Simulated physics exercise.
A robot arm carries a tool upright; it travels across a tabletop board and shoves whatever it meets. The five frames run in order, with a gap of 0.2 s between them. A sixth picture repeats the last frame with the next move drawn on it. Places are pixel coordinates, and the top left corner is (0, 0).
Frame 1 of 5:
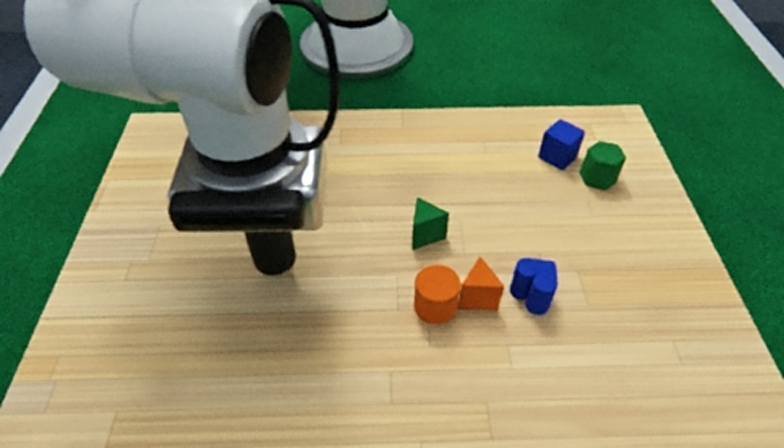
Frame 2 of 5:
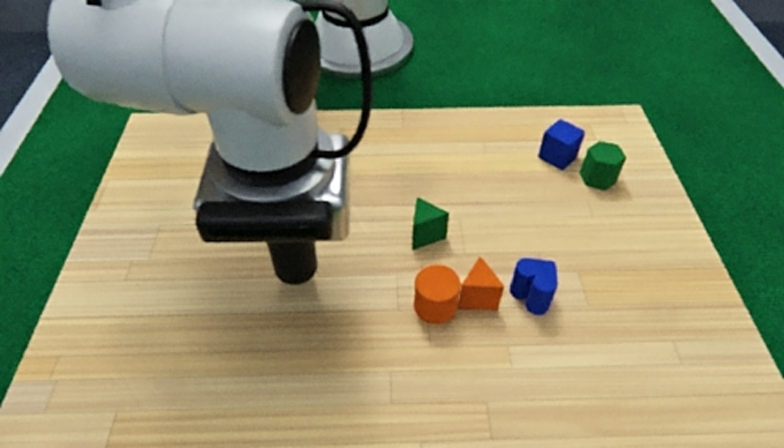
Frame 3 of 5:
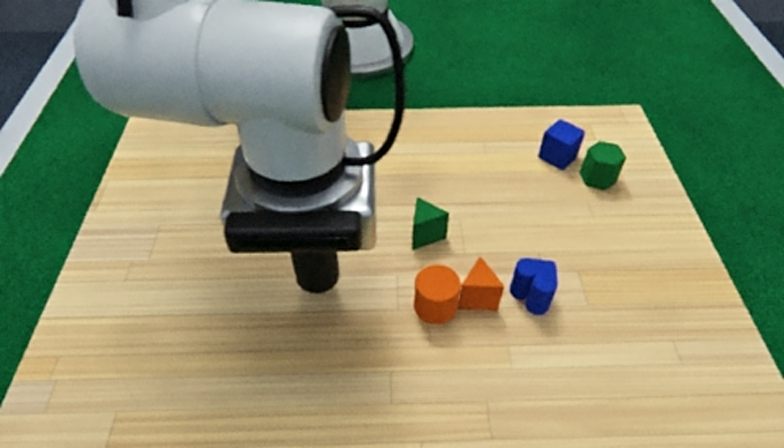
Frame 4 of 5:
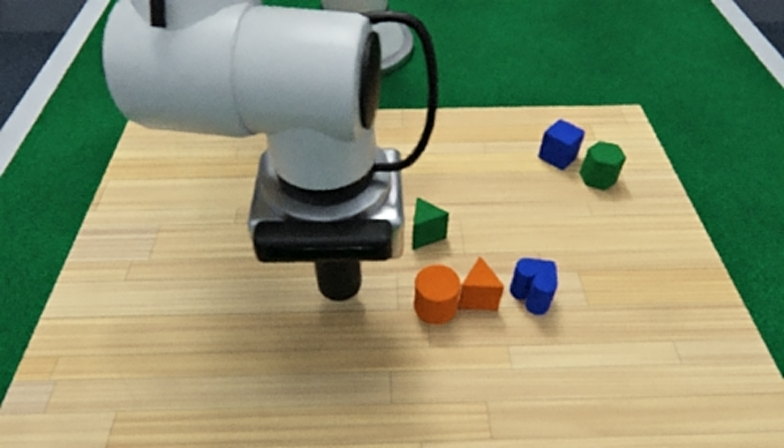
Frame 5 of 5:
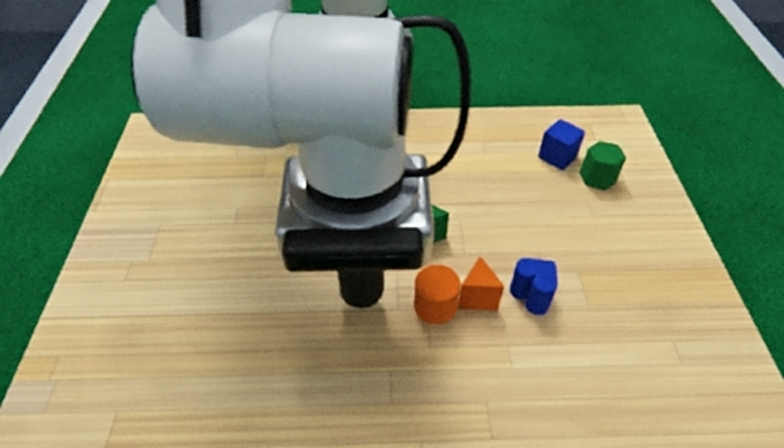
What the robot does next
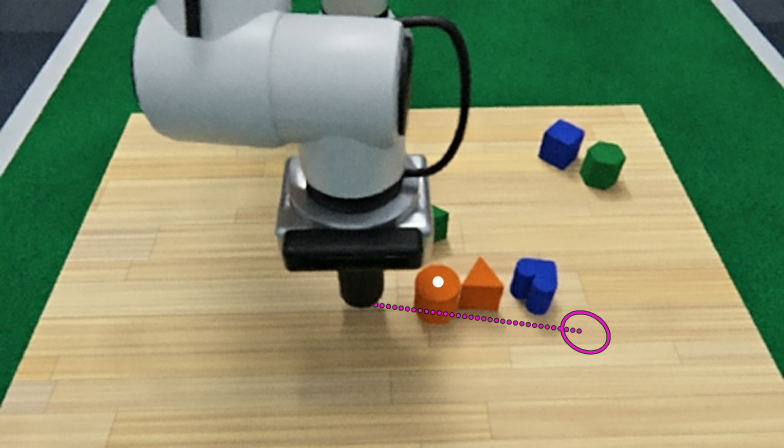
At first, a white robot arm holds its dark tool over the left side of a wooden table, away from several green, orange and blue blocks. The arm then glides steadily right and slightly nearer the viewer, partly covering the green triangle beside the orange disc, while the blocks stay still.
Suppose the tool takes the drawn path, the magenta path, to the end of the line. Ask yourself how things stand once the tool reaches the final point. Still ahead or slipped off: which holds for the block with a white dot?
In the end it is ahead.
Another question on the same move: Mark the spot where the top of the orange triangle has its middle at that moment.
The middle of its upper face will lie at (527, 263).
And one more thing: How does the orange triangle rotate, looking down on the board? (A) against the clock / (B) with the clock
That would be A.
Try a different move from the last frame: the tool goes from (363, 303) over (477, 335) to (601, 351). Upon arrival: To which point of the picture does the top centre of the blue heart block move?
The answer is (566, 253).
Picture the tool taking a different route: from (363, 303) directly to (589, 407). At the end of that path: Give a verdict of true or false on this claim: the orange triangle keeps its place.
False - the claim does not hold.
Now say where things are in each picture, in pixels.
In the first picture, tool tip (275, 260); block tops, green triangle (427, 211); orange disc (438, 282); orange triangle (482, 275); blue heart block (540, 272).
In the second picture, tool (297, 269); blocks unchanged.
In the third picture, tool (318, 277); blocks unchanged.
In the fourth picture, tool (340, 284); blocks unchanged.
In the fifth picture, tool (362, 291); green triangle partly hidden; orange disc (438, 282); orange triangle (482, 275); blue heart block (540, 272).
Path on the board, straight from (363, 303) to (585, 332); the dot is on the orange disc.
On the path given first. One third of the way, tool (438, 301); orange disc (486, 290); orange triangle (516, 274), turned 80° anticlockwise; blue heart block (549, 267), turned 30° clockwise.
Two thirds of the way, tool (515, 310); orange disc (566, 300); orange triangle (527, 263), turned 100° anticlockwise; blue heart block (564, 261), turned 15° clockwise.
At the end, tool (592, 320); green triangle in place; orange disc (643, 303); orange triangle (527, 263), turned 100° anticlockwise; blue heart block (564, 261), turned 15° clockwise.
